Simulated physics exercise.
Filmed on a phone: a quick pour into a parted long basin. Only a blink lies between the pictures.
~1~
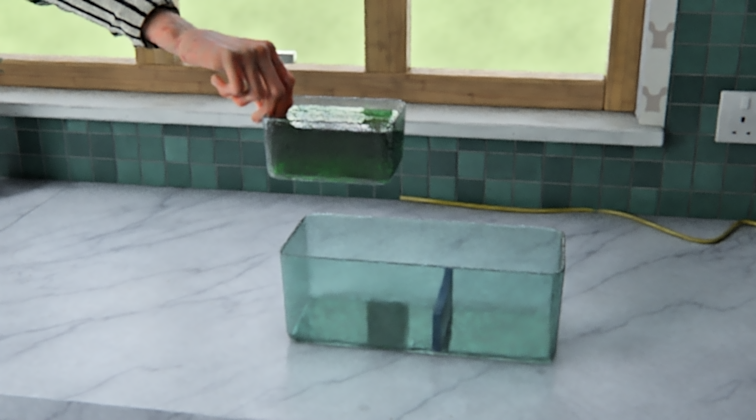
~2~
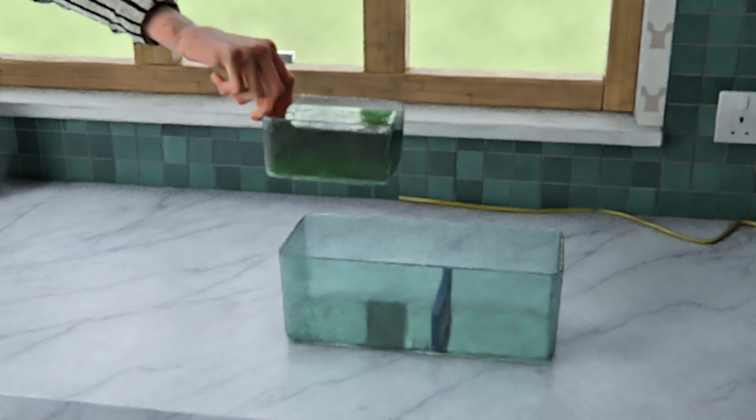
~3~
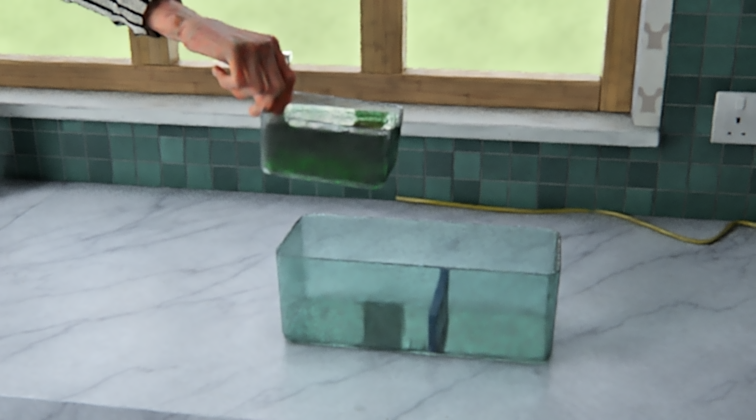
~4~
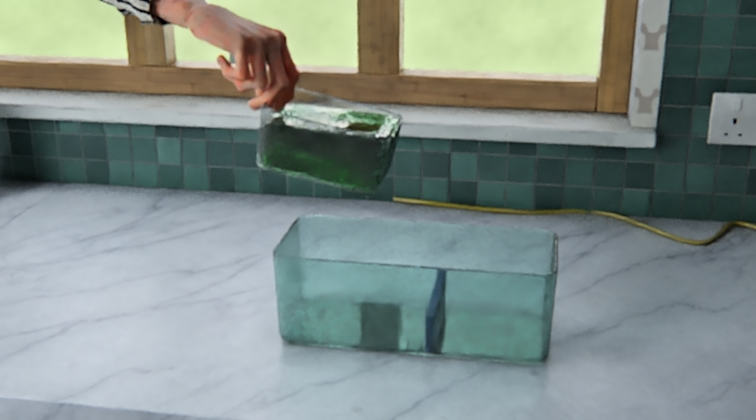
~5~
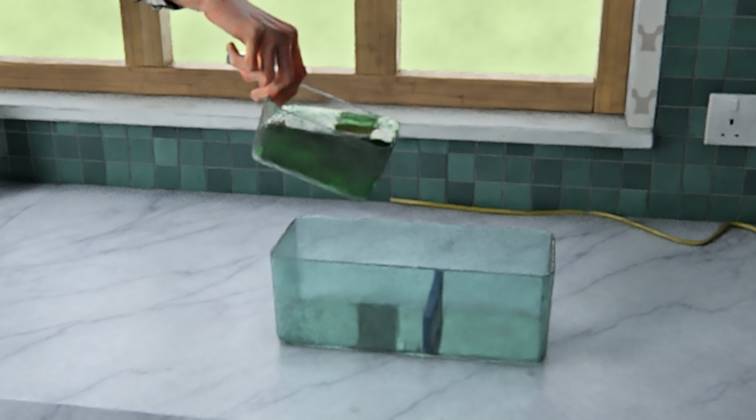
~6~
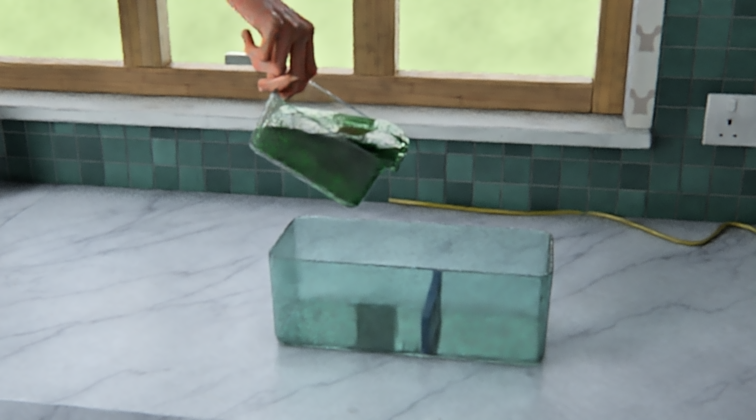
The clip shows a hand holding a clear container of green liquid above a long, divided glass basin on a marble counter, first nearly level, then tilting it steadily down to the right as the liquid shifts toward the lower edge.
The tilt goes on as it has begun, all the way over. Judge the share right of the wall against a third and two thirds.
It comes to between a third and two thirds.
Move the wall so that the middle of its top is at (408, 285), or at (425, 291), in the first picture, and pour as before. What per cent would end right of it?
Roughly 75 per cent, and 65 per cent.
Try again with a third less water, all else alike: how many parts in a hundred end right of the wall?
It comes to 35 per cent or so.
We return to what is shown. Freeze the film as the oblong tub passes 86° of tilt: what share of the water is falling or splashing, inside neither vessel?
Close to 40 per cent.
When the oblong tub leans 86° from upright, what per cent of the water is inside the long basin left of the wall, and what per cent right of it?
Some 5 per cent left and 35 right.
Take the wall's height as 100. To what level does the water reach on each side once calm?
Left about 30, right about 50.
A moment on, the oblong tub is tipped on its side and 23 per cent is still to pour, 3 is left of the wall and 33 right of it.
Next, the oblong tub is tipped right over and 5 per cent is still to pour, 31 is left of the wall and 51 right of it.
Then the oblong tub is tipped right over and 1 per cent is still to pour, 38 is left of the wall and 52 right of it.
Later the oblong tub is tipped right over and 0 per cent is still to pour, 40 is left of the wall and 51 right of it.
At rest 40 per cent lies left of the wall, 51 right of it and 9 outside.
